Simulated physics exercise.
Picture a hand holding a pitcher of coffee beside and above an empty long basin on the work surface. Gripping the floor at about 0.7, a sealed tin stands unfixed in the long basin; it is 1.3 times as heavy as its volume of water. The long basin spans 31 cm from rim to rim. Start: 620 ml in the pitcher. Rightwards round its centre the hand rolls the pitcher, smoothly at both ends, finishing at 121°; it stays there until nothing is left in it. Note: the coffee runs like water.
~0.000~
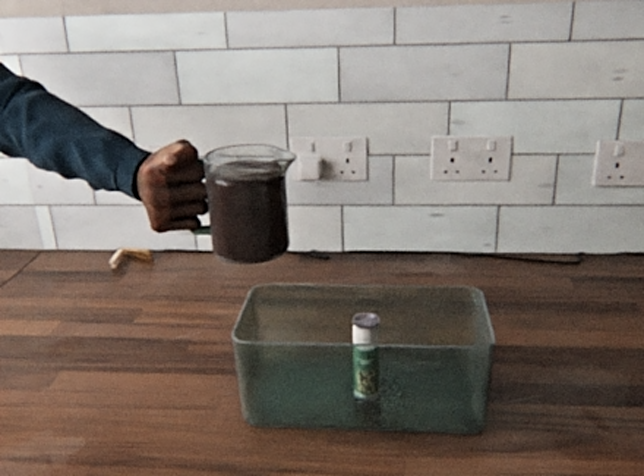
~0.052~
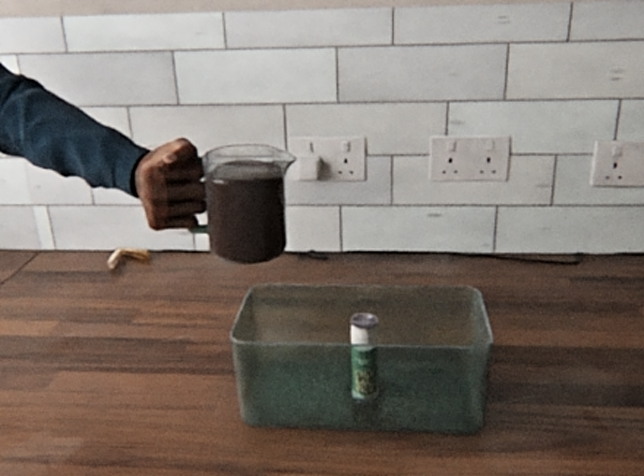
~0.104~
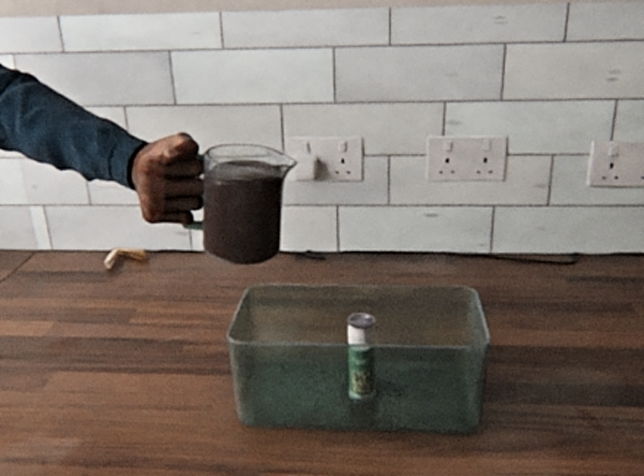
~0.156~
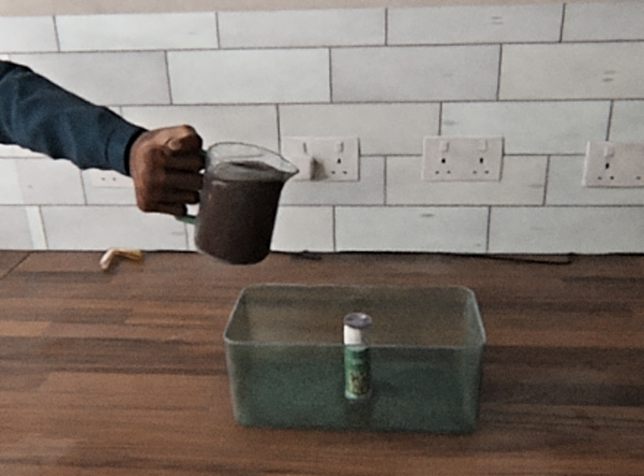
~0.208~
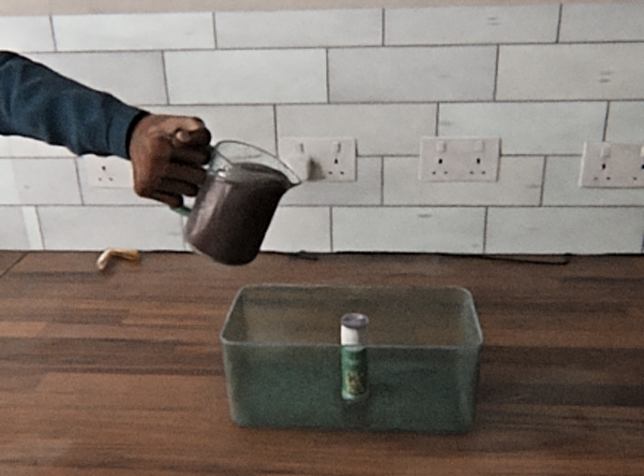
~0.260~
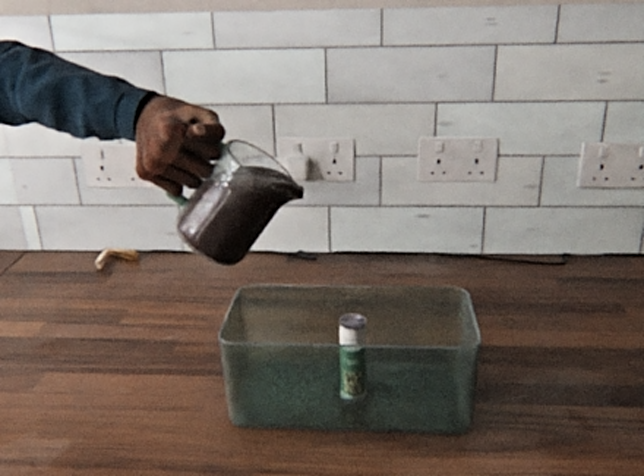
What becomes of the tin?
Tipped.
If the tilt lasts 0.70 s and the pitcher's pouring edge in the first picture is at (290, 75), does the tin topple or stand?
Then the tin remains standing.
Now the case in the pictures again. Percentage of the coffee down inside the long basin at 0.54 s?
20 %, more or less.
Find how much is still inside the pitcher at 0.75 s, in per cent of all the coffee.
What remains is about 7 percent of it all.
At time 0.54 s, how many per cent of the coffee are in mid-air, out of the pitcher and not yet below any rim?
Around 28 percent.
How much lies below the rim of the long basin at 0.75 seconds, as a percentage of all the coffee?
Roughly 82 percent of it.
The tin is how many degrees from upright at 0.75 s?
It tilts roughly 0° from upright.
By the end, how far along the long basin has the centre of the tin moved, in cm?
Net tin displacement: Roughly 9.0 cm.
After 0.54 s the tilt is 106° and 53 per cent is still to pour; the tin stands where it began.
After 0.75 s the tilt is 121° and 7 per cent is still to pour; the tin stands 2 cm from where it began.
After 0.96 s the tilt is 121° and 0 per cent is still to pour; the tin leans 27°.
After 1.20 s the tilt is 121° and 0 per cent is still to pour; the tin lies on its side.
In the end the tin lies on its side.
